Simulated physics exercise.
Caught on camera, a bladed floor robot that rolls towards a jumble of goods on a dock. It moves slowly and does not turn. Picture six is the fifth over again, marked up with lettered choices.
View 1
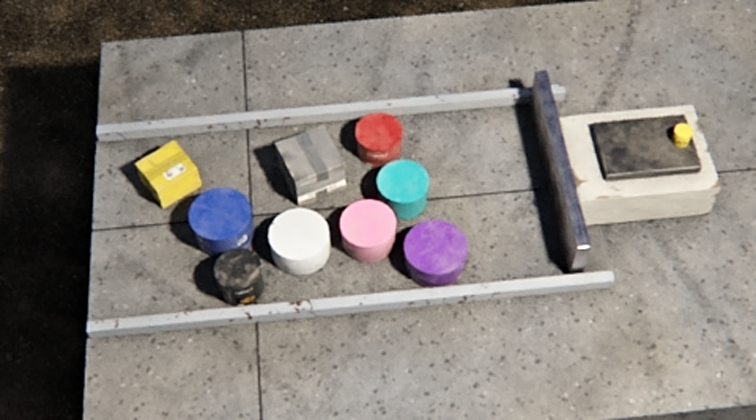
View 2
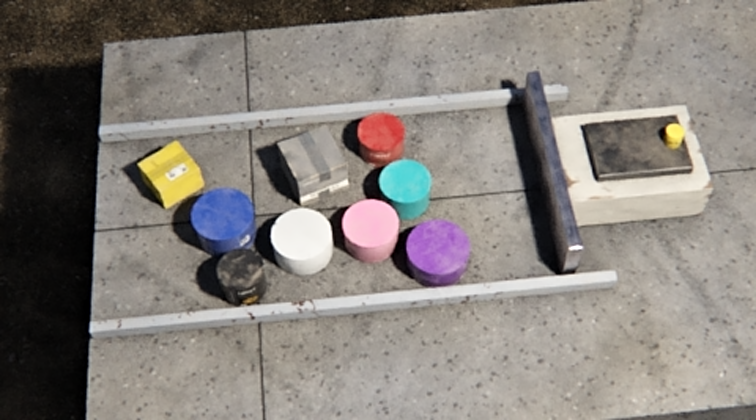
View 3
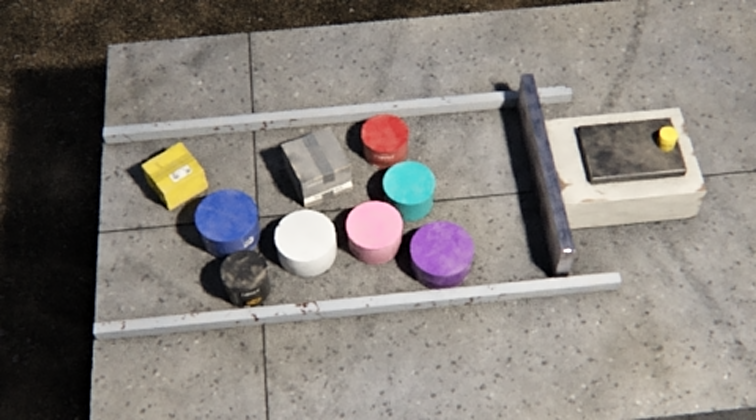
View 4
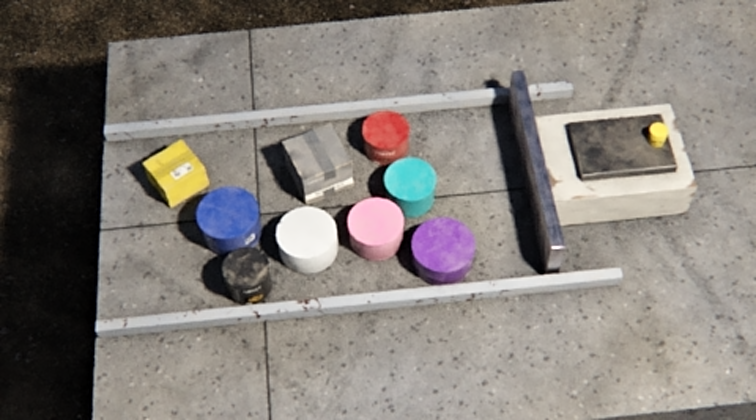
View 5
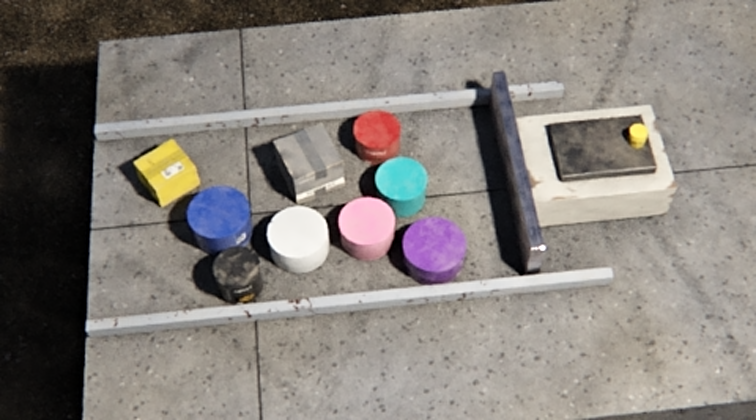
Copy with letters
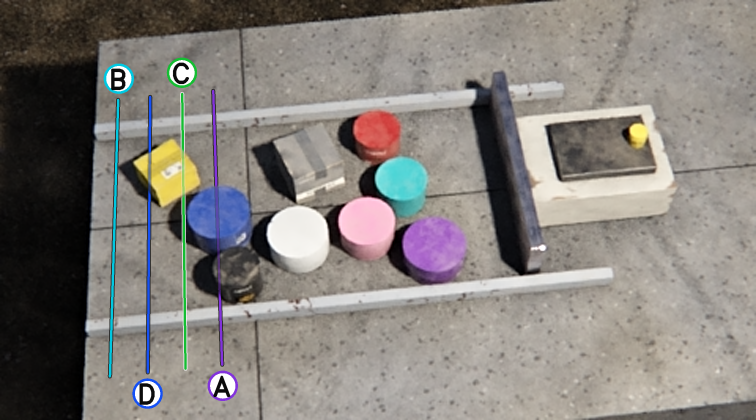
On a concrete dock, a bladed robot slides slowly left towards still pails and parcels.
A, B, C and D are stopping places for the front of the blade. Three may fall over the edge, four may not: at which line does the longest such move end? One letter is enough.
Stop at C.
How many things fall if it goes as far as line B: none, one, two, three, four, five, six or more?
Six or more.
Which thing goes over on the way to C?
The yellow parcel goes over.
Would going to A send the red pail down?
By then, no.
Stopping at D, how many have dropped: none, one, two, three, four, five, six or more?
In all, five.
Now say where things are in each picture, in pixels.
Yellow parcel (169, 175); pink pail (369, 232); black pail (240, 278), in the first picture.
Robot (631, 147); turquoise pail (405, 191), in the second picture.
Robot (625, 150); white canister (307, 244), in the third picture.
Robot (614, 147); blue pail (230, 222), in the fourth picture.
Robot (595, 147); yellow parcel (167, 173); pink pail (367, 230); black pail (239, 276), in the fifth picture.
On the marked copy, A at (217, 217); B at (114, 227); C at (184, 220); D at (149, 223).
Taking C. A third of the way, robot (475, 159); purple pail (369, 264); red pail (359, 139).
Two thirds of the way, robot (355, 171); yellow parcel (147, 162); blue pail (160, 202).
When it is over, robot (261, 180); yellow parcel over the edge; black pail (94, 297); one fallen.
As for the rest, A is within the limit but short; B drops nine; D drops five.
